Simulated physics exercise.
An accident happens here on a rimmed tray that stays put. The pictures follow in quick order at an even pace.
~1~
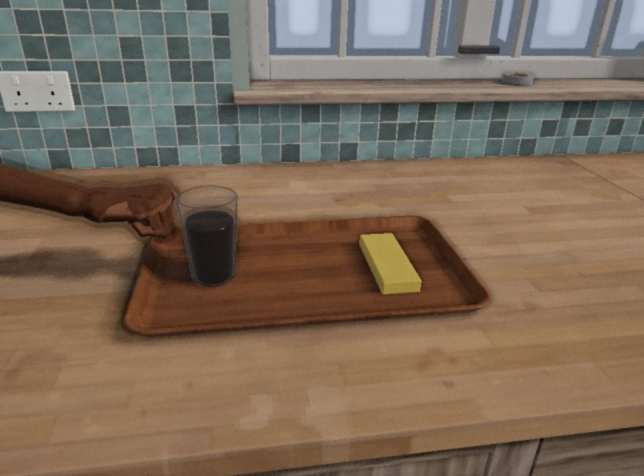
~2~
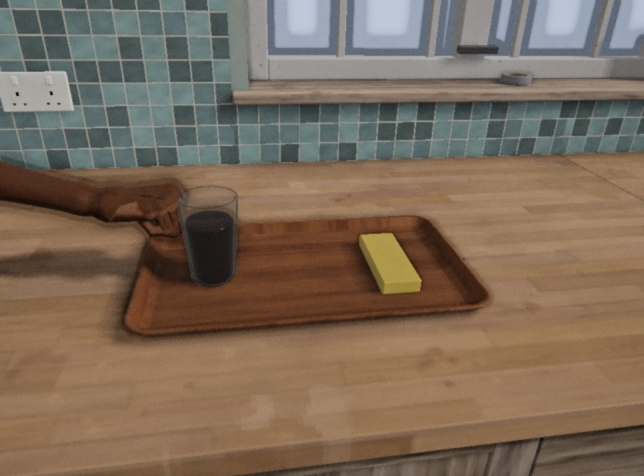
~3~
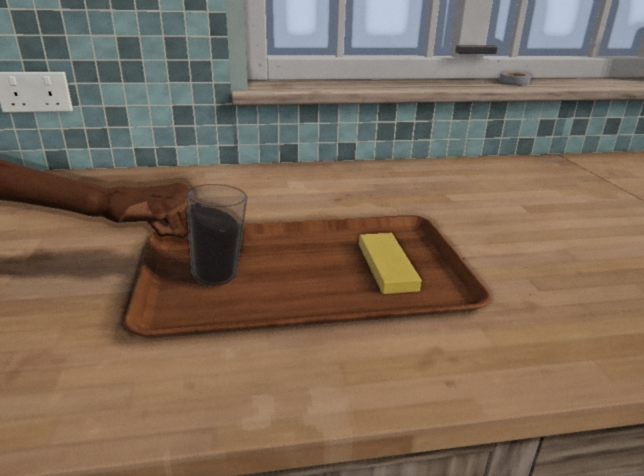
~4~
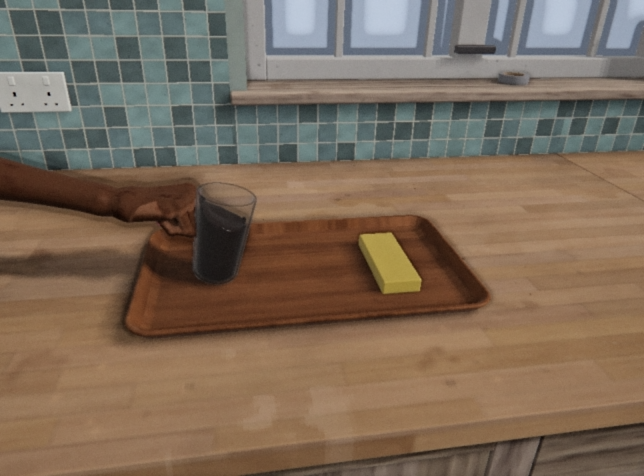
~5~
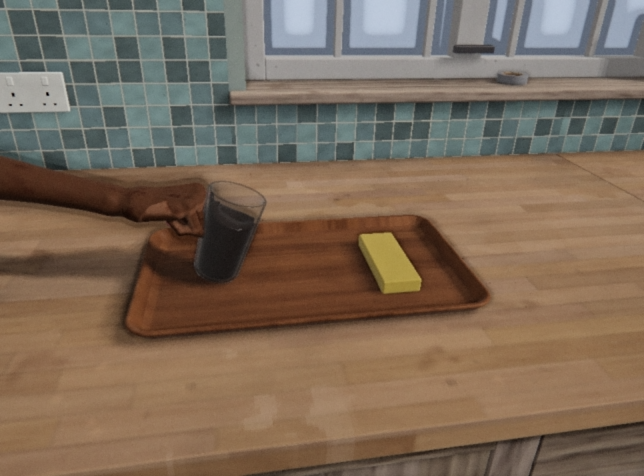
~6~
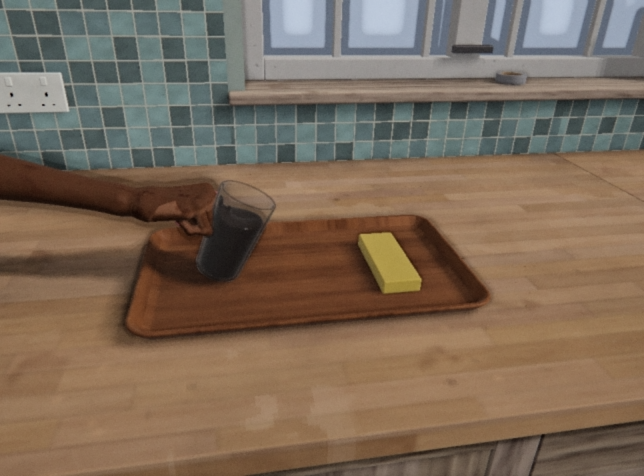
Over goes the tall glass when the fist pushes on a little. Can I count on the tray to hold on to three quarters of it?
Yes, three quarters or more stays on it.
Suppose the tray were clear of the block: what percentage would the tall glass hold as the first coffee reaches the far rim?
50 %.
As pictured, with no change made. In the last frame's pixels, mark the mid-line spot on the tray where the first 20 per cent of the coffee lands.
(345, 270).
A moment on, the tall glass is falling and 99 per cent is in the glass, 0 on the tray and 1 above or beyond its rim.
Next, the tall glass lies on its side and 72 per cent is in the glass, 13 on the tray and 15 above or beyond its rim.
Then the tall glass lies on its side and 39 per cent is in the glass, 44 on the tray and 16 above or beyond its rim.
Later the tall glass lies on its side and 20 per cent is in the glass, 66 on the tray and 14 above or beyond its rim.
Finally, 88 per cent is held by tray and glass, 12 is off the tray.
